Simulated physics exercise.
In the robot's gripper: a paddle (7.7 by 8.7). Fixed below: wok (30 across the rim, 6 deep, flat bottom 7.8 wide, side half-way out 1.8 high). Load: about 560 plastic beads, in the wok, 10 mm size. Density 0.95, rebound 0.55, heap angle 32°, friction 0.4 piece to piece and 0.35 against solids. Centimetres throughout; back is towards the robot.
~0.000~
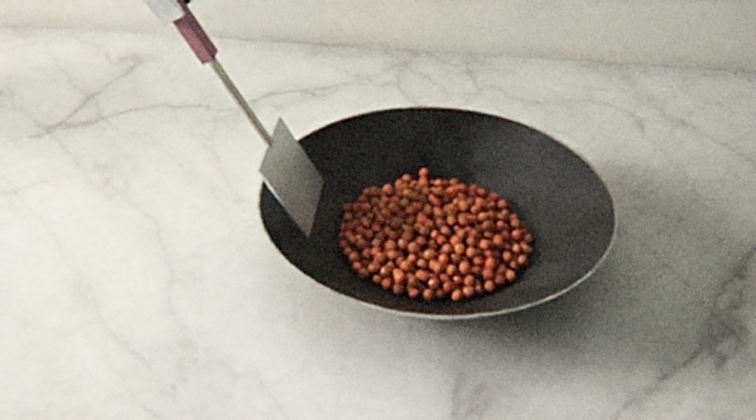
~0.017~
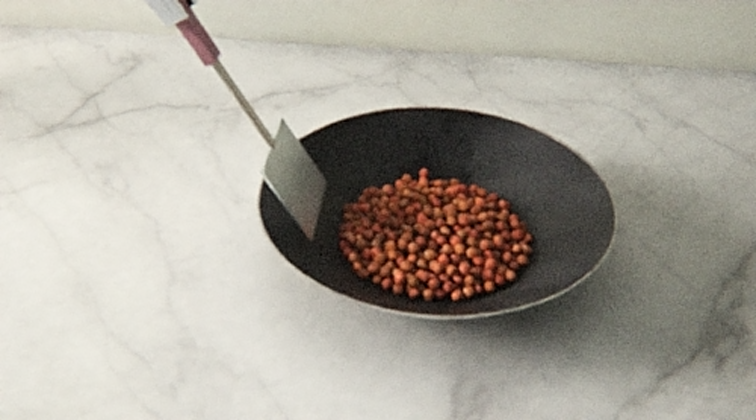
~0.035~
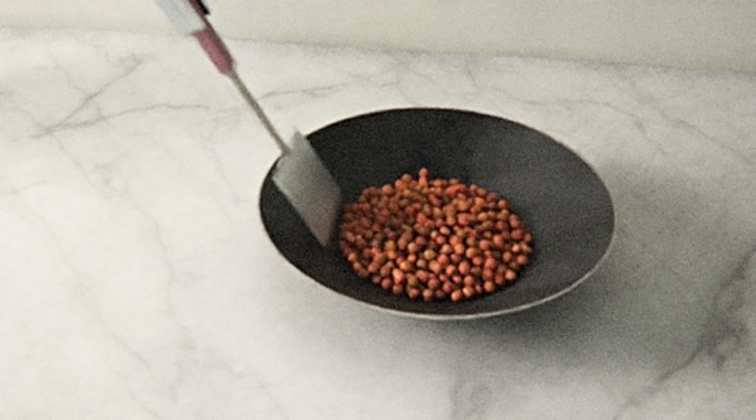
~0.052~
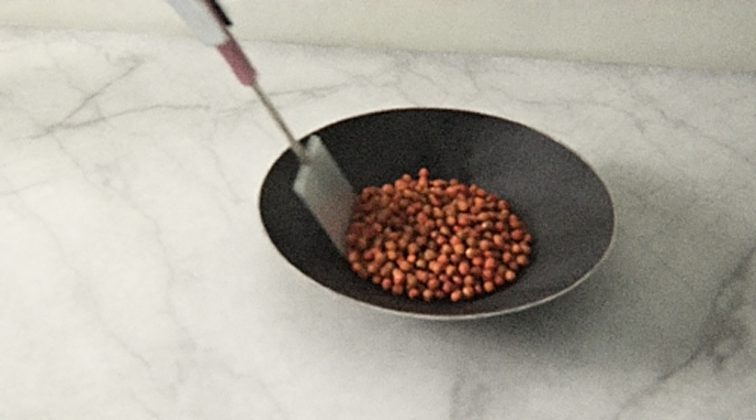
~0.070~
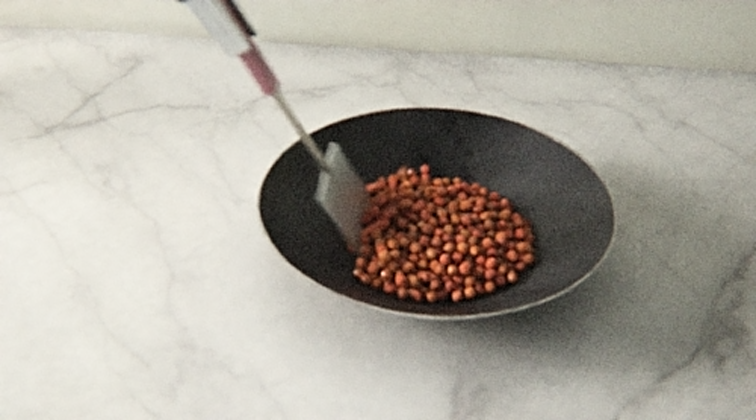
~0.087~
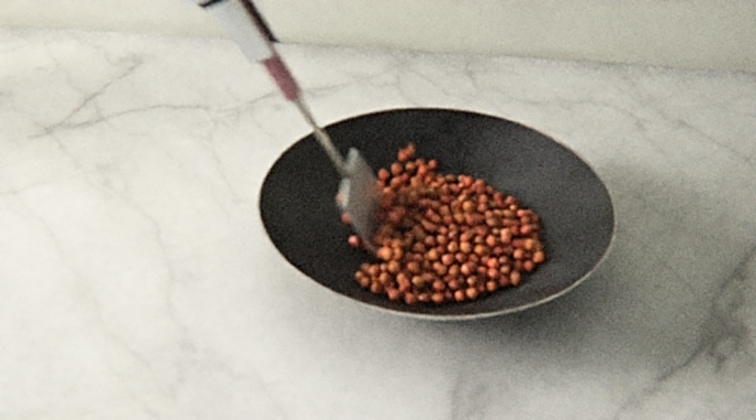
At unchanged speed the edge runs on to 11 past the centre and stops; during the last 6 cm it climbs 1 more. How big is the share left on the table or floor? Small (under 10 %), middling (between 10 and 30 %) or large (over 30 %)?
On the table or floor the share is large, over 30 %.
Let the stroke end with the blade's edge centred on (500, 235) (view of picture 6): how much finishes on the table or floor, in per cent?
About 10 per cent.
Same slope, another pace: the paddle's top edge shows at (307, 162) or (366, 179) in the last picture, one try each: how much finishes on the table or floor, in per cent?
Some 25 and 55 per cent.
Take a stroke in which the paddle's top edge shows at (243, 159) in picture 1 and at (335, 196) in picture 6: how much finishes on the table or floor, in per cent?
About 50 per cent.
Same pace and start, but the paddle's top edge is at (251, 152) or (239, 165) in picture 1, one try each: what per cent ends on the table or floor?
About 40 and 45 per cent.
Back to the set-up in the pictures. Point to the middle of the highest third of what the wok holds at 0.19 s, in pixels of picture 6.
Around (543, 212).
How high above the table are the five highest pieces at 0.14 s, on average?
Roughly 6 cm.
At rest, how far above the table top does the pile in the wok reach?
About 5.5 cm.
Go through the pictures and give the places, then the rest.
In the first frame, paddle top edge at (268, 141), sloping 60°; upper third of the load around (436, 228), from x 345 to 530, top at y 175; 563 in the wok.
In the second frame, paddle top edge at (271, 143), sloping 60°; upper third of the load around (436, 228), from x 345 to 530, top at y 175.
In the third frame, paddle top edge at (286, 151), sloping 60°; upper third of the load around (436, 228), from x 345 to 530, top at y 175.
In the fourth frame, paddle top edge at (307, 162), sloping 60°; upper third of the load around (434, 228), from x 345 to 530, top at y 175.
In the fifth frame, paddle top edge at (327, 170), sloping 60°; upper third of the load around (436, 226), from x 350 to 530, top at y 170.
In the sixth frame, paddle top edge at (347, 175), sloping 60°; upper third of the load around (435, 223), from x 340 to 540, top at y 150; 563 in the wok.
After 0.14 s, sloping 60°, highest piece 8 above the table; 563 in the wok.
After 0.19 s, sloping 60°, highest piece 8 above the table; 561 in the wok, 2 on the blade or in flight.
After 0.41 s, sloping 60°, highest piece 10 above the table; 303 in the wok, 171 on the table or floor, 89 on the blade or in flight.
After 1.47 s, sloping 60°, highest piece 7 above the table; 303 in the wok, 260 on the table or floor.
At rest, 303 in the wok, 260 on the table or floor. That is 46 % on the table or floor.
